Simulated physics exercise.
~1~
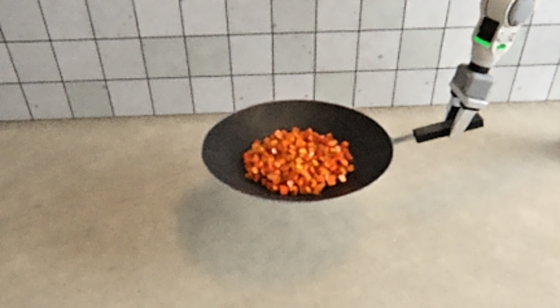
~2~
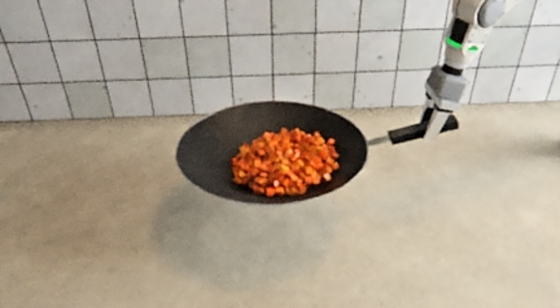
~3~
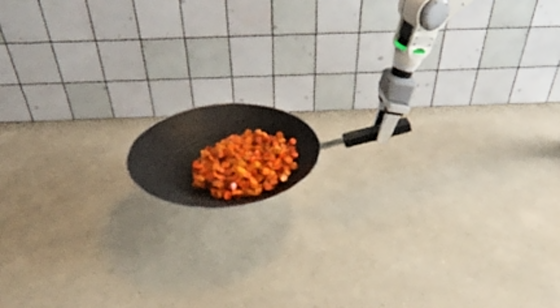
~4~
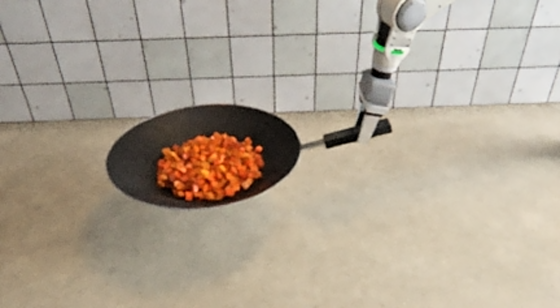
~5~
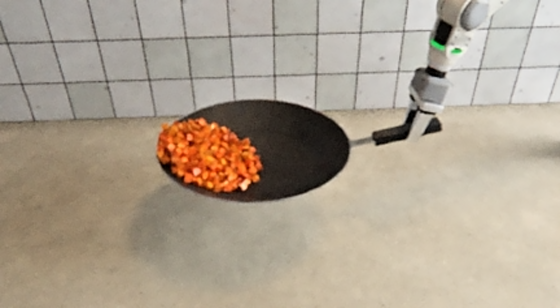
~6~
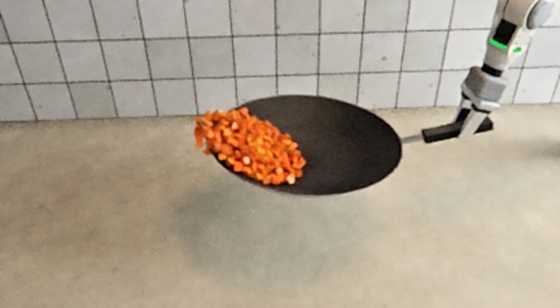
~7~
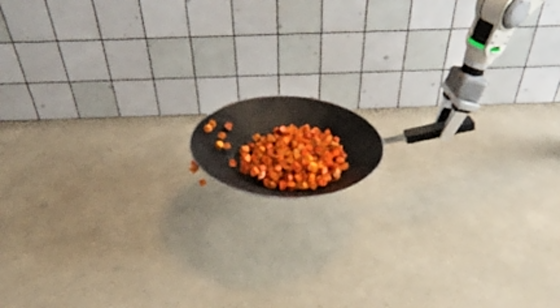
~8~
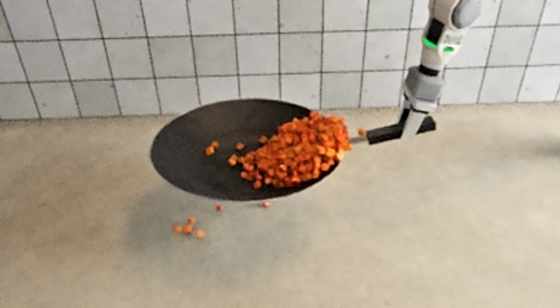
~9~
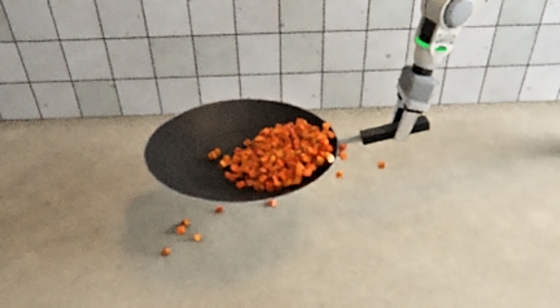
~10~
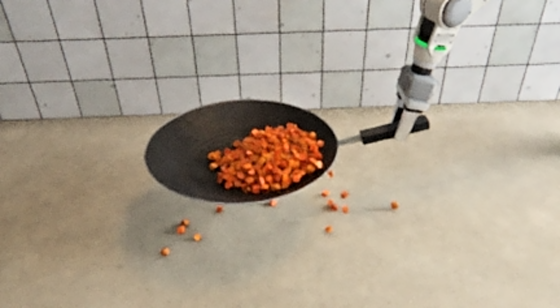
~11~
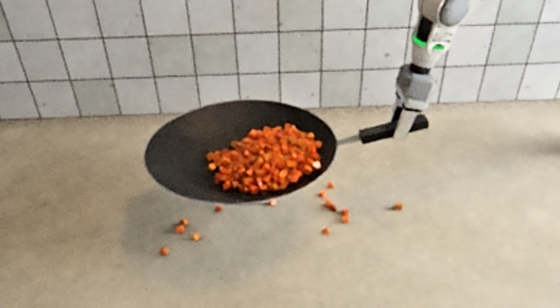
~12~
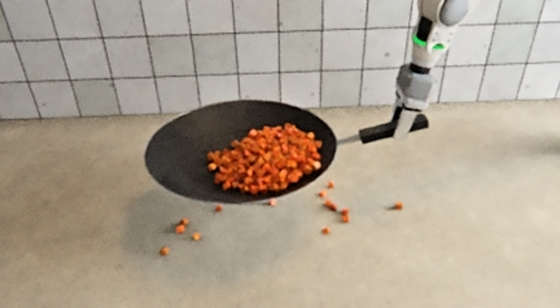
Robot arm swinging a dark wok of orange vegetable dice left, right and left again, spilling a few pieces before stopping.
